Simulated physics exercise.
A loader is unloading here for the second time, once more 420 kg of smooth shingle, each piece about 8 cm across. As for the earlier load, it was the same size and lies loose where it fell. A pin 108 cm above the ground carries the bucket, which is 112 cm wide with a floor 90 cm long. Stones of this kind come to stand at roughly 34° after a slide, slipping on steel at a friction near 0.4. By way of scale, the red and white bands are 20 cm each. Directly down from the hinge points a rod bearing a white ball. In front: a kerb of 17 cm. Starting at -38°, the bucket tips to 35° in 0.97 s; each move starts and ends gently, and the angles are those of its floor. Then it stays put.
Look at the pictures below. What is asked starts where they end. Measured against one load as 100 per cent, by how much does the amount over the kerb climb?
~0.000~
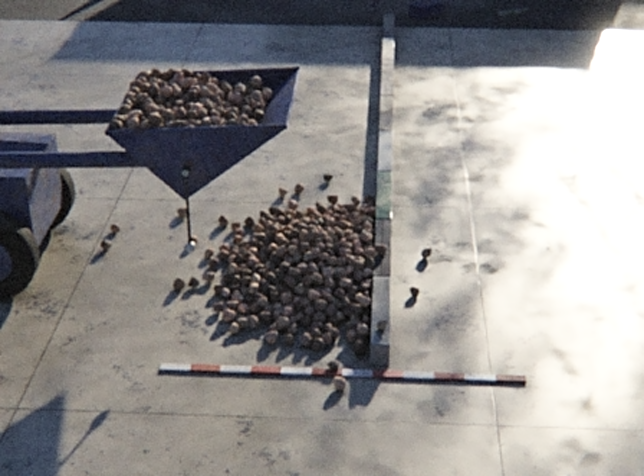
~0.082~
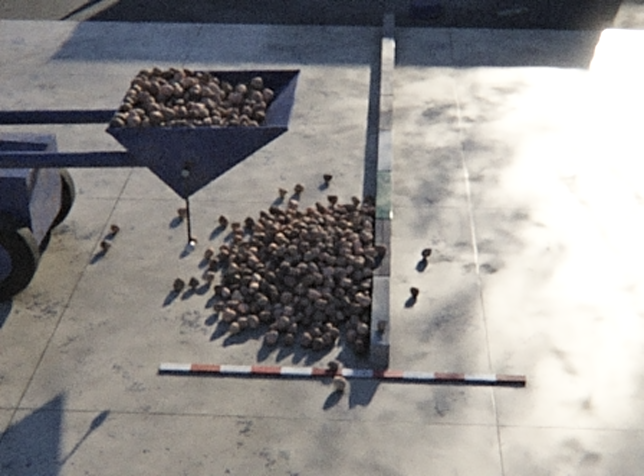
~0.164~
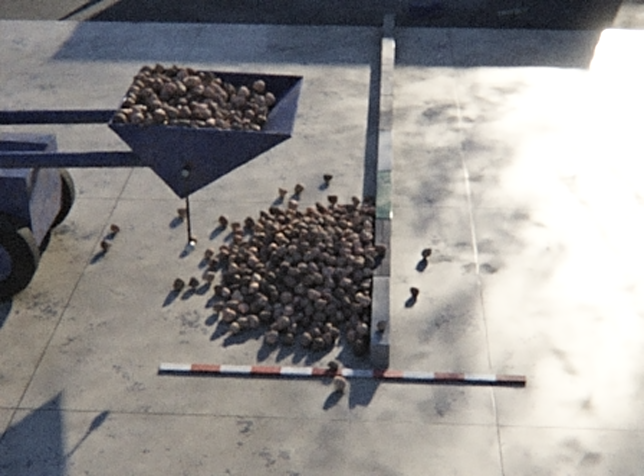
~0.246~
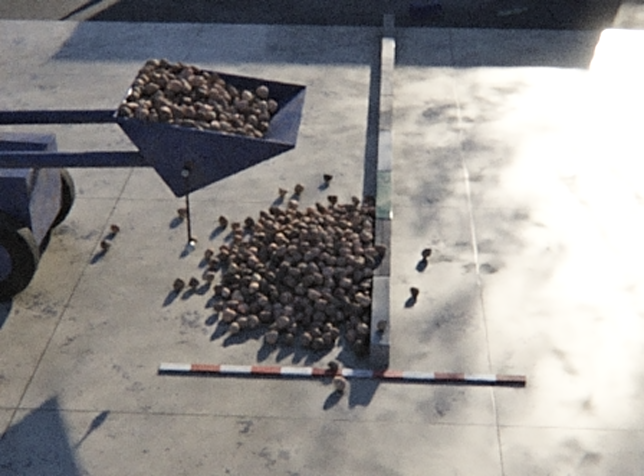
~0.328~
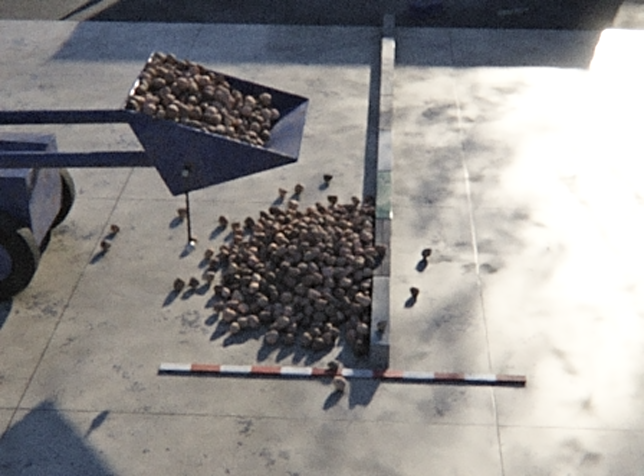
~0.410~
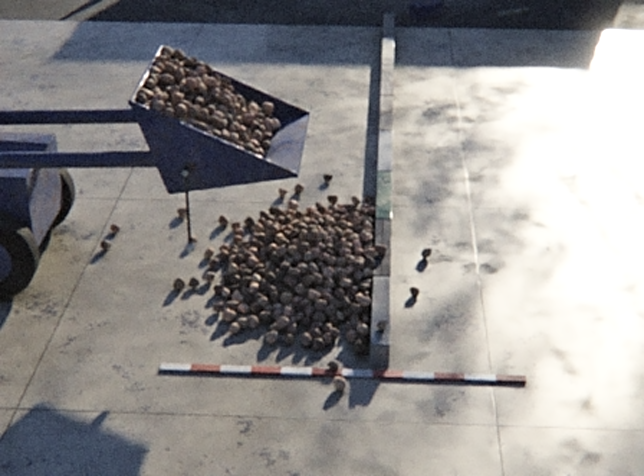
The amount climbs by some 10 per cent of a load.
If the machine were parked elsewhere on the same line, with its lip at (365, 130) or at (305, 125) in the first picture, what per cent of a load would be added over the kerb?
About 75 per cent for the first, 25 per cent for the second.
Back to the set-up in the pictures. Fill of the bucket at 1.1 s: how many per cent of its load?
Close to 65 per cent of the load.
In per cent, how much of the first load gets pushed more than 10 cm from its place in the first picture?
Roughly 15 % of them.
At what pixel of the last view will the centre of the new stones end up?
(323, 247).
After 0.7 s the floor is at 24°; in per cent of one load, 100 in the bucket, 100 on this side of the kerb; the foremost stones are at (385, 276).
After 1.1 s the floor is at 35°; in per cent of one load, 65 in the bucket, 135 on this side of the kerb; the foremost stones are at (385, 276).
After 1.4 s the floor is at 35°; in per cent of one load, 17 in the bucket, 181 on this side of the kerb, 2 over the kerb; the foremost stones are at (426, 246).
After 4.1 s the floor is at 35°; in per cent of one load, 0 in the bucket, 190 on this side of the kerb, 10 over the kerb; the foremost stones are at (543, 260). Net gain over the kerb, 10.
